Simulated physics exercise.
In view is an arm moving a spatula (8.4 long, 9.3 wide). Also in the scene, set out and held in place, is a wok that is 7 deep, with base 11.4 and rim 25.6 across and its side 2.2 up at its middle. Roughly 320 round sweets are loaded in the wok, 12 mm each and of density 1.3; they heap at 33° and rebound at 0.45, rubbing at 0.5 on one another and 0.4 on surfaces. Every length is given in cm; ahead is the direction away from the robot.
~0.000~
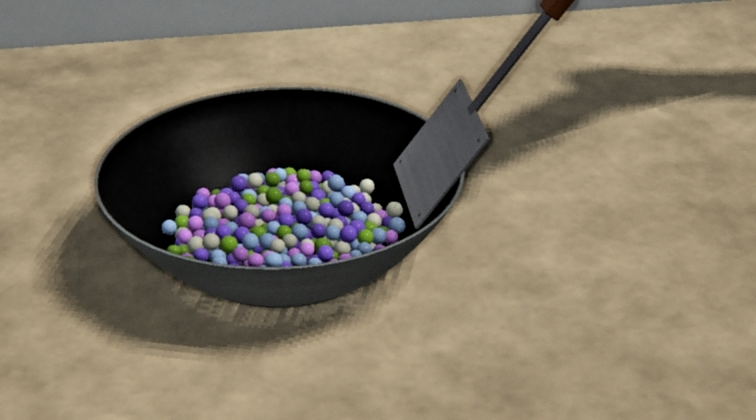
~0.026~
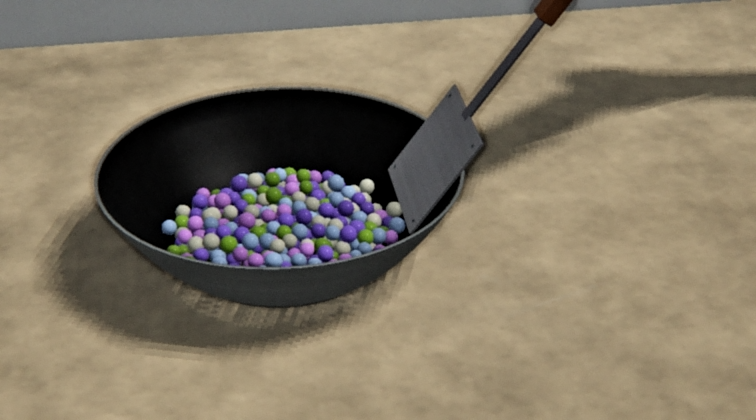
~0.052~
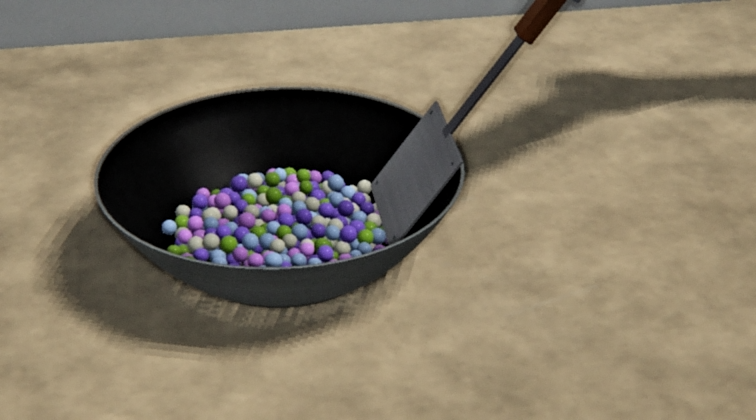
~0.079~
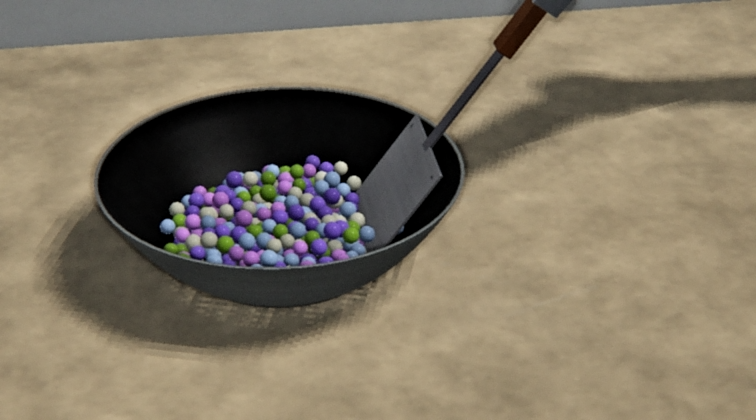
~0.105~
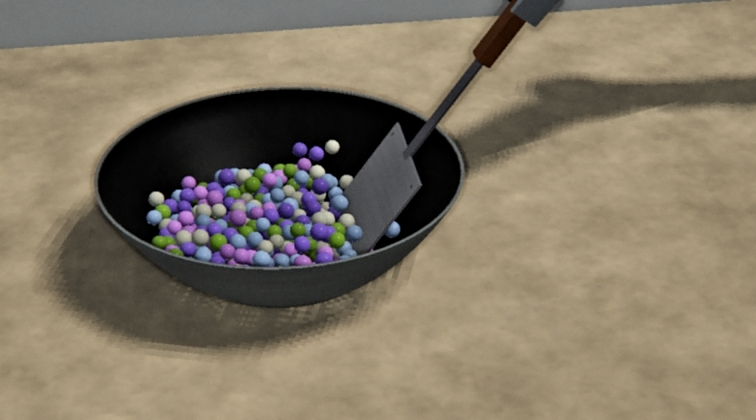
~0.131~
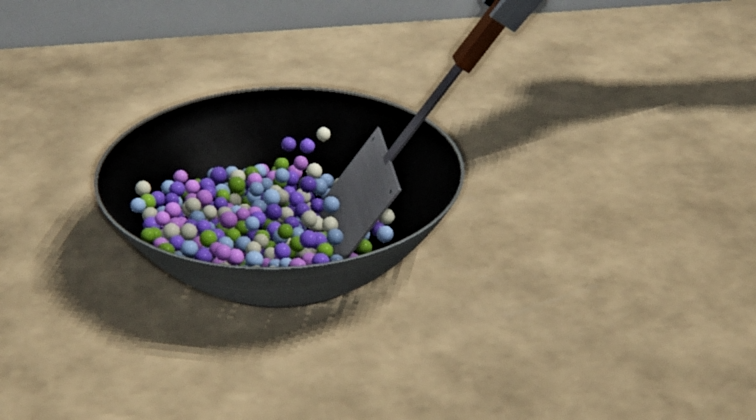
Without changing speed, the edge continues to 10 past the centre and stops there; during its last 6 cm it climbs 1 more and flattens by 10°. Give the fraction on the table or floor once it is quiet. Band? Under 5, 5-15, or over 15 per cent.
Over 15 per cent.
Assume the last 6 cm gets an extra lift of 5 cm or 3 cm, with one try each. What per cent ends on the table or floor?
I'd say close to 30 percent for the first and close to 35 percent for the second.
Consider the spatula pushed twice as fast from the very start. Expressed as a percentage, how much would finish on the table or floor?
The share on the table or floor would be about 65 percent.
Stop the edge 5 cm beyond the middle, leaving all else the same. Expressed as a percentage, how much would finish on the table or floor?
Close to 0 per cent would end on the table or floor.
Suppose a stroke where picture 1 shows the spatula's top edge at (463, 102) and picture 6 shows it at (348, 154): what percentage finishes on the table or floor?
50 per cent.
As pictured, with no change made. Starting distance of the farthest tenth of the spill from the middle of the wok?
Distance: Approx. 35 cm.
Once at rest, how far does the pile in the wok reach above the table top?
5.0 cm.
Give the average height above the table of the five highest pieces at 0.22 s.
6 cm.
After 0.22 s, sloping 54°, highest piece 6 above the table; 319 in the wok.
After 0.30 s, sloping 50°, highest piece 8 above the table; 319 in the wok.
After 0.55 s, sloping 44°, highest piece 9 above the table; 164 in the wok, 108 on the table or floor, 47 on the blade or in flight.
After 1.60 s, sloping 44°, highest piece 6 above the table; 164 in the wok, 155 on the table or floor.
At rest, 164 in the wok, 155 on the table or floor. That is 49 % on the table or floor.
